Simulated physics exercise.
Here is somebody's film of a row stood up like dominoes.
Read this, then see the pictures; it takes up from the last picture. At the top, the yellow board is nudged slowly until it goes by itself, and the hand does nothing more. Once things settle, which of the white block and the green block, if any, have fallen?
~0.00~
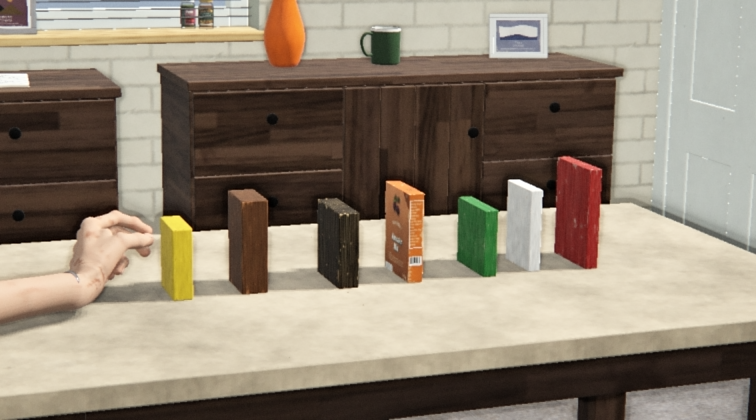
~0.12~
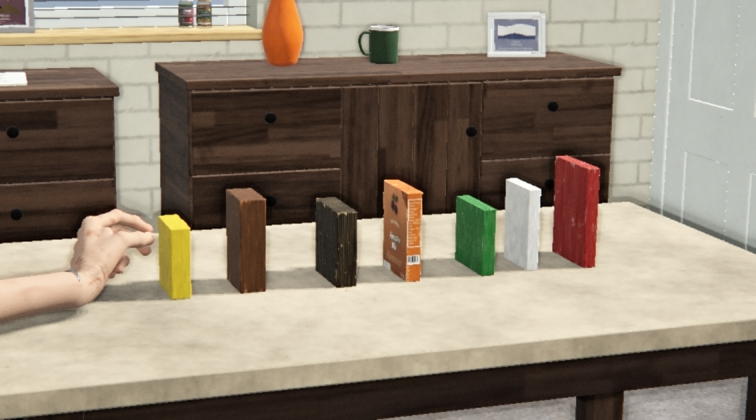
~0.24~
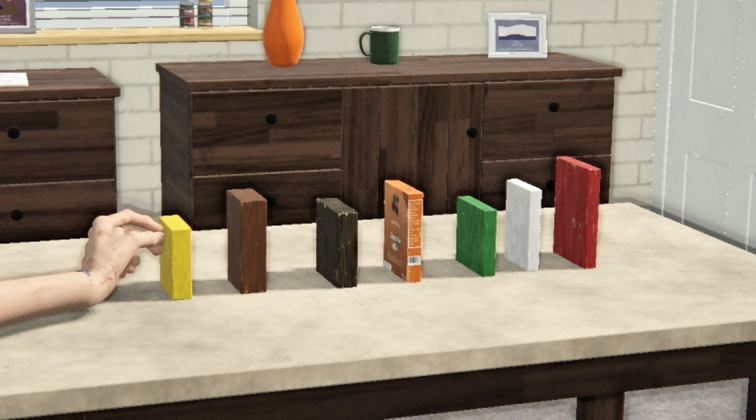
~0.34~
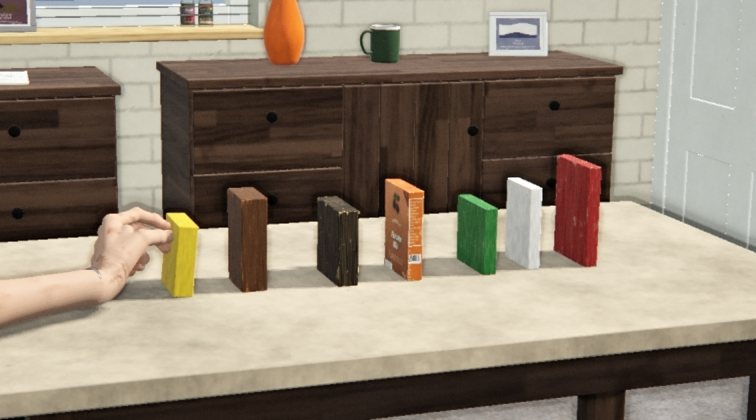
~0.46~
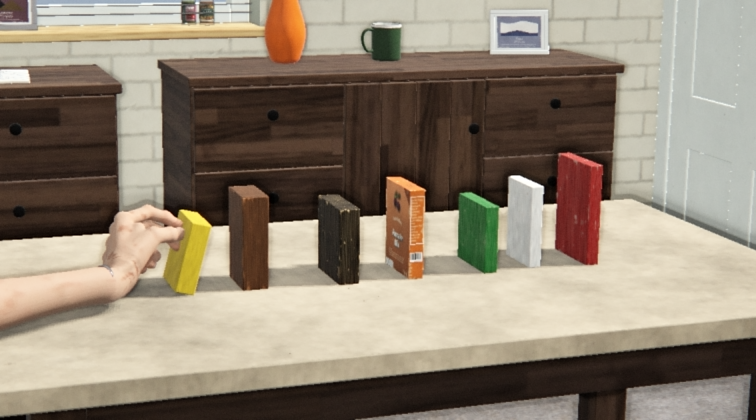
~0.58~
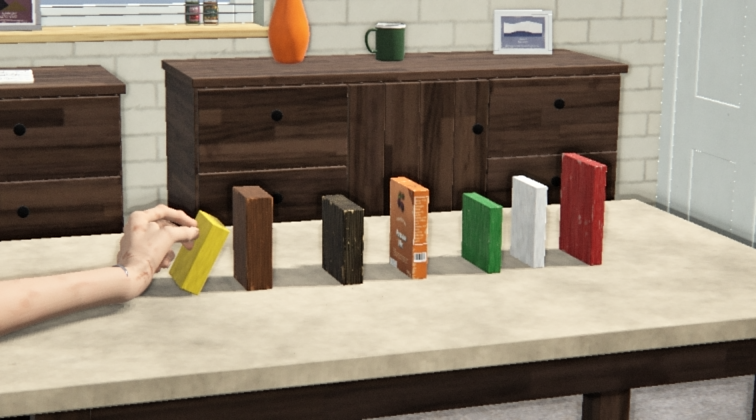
The white block ends up upright, the green block ends up upright.
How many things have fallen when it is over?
That makes 1 altogether.
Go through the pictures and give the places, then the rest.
White block (524, 226); green block (477, 237), in the first frame.
Brown board (246, 241); orange packet (402, 230), in the second frame.
Black board (337, 243); brown board (247, 241), in the third frame.
Yellow board 5° over; orange packet (403, 229); black board (338, 241), in the fourth frame.
Yellow board 15° over; brown board (249, 238); orange packet (405, 228), in the fifth frame.
Yellow board 28° over; white block (528, 222); green block (481, 233), in the sixth frame.
After 0.68 s, yellow board 46° over.
After 0.78 s, yellow board 49° over; brown board turned 5° from how it was put.
In the end (1.6 s), left askew, brown board; the other 4 unmoved. At the end, from the last picture's camera, white block near (528, 222), green block near (481, 233).
